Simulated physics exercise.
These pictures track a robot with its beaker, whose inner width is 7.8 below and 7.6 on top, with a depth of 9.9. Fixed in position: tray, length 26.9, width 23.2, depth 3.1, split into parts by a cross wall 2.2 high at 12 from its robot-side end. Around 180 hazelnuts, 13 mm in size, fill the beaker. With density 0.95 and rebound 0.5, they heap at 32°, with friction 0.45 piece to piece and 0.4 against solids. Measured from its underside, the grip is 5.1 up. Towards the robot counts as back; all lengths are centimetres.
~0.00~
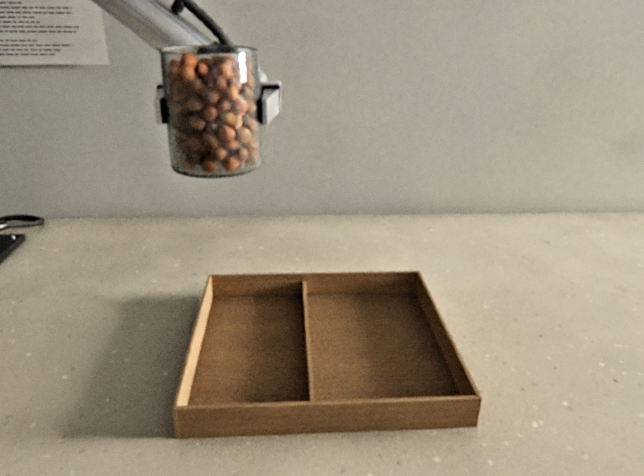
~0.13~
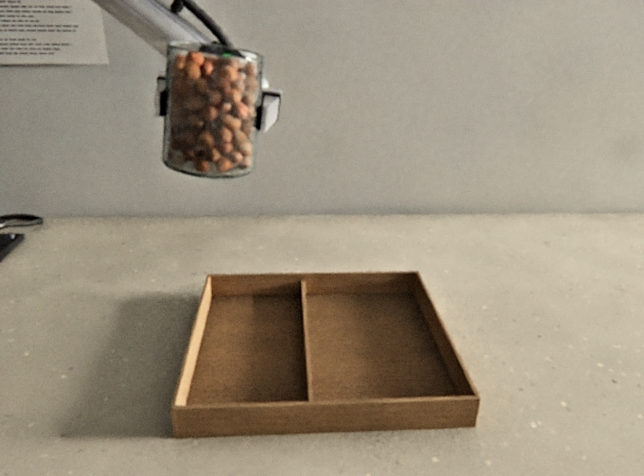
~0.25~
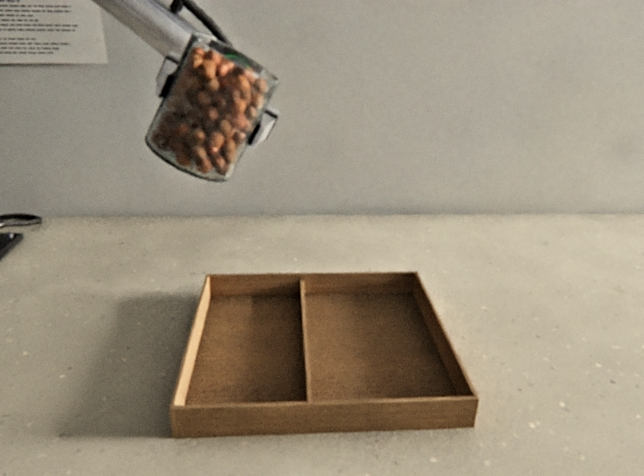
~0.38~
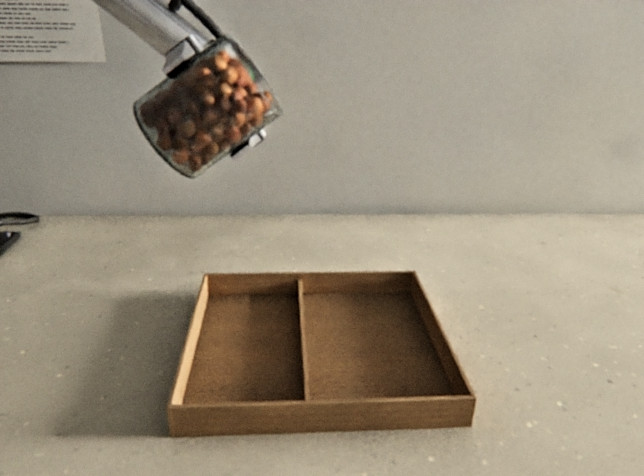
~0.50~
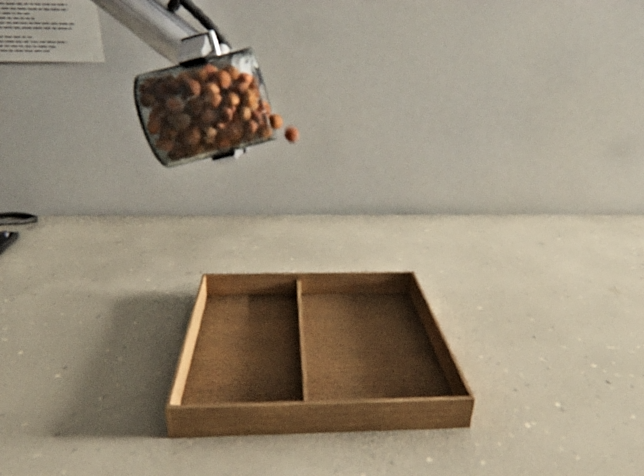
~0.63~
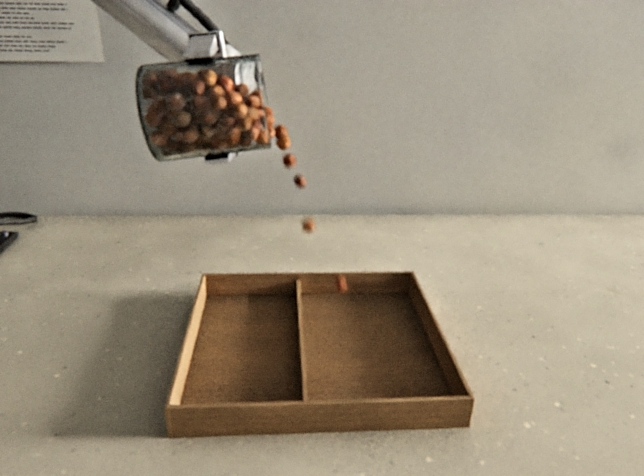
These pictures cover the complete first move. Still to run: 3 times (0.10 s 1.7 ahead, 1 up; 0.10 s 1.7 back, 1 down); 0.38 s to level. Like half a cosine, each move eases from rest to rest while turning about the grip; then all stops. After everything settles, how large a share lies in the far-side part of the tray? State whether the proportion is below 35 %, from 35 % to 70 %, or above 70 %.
The proportion is from 35 % to 70 %.
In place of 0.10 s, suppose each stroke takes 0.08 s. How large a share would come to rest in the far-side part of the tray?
In that case about 50 in a hundred.
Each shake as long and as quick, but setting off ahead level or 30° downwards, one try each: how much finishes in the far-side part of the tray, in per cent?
First try about 40 %, second try about 30 %.
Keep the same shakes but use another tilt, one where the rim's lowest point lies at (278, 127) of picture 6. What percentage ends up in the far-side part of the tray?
I'd put it at roughly 20 %.
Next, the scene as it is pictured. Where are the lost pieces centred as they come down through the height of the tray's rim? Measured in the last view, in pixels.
Centre: Roughly (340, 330).
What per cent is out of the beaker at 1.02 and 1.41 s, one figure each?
Around 30 % and around 55 %.
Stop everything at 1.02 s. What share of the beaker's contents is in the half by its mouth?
Some 60 per cent.
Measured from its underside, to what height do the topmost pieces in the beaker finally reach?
Roughly 5.0 cm.
After 1.02 s, tilted 83° forward, highest piece 28 above the table; 122 in the beaker, 29 in the far-side part, 4 in the robot-side part, 21 in flight or on a rim.
After 1.41 s, tilted 44° forward, highest piece 29 above the table; 82 in the beaker, 78 in the far-side part, 10 in the robot-side part, 3 on the table or floor, 3 in flight or on a rim.
After 1.81 s, level, highest piece 27 above the table; 81 in the beaker, 80 in the far-side part, 11 in the robot-side part, 4 on the table or floor.
After 2.86 s, level, highest piece 26 above the table; 81 in the beaker, 80 in the far-side part, 11 in the robot-side part, 4 on the table or floor.
At rest, 81 in the beaker, 80 in the far-side part, 11 in the robot-side part, 4 on the table or floor. That is 45 % in the far-side part of the tray.
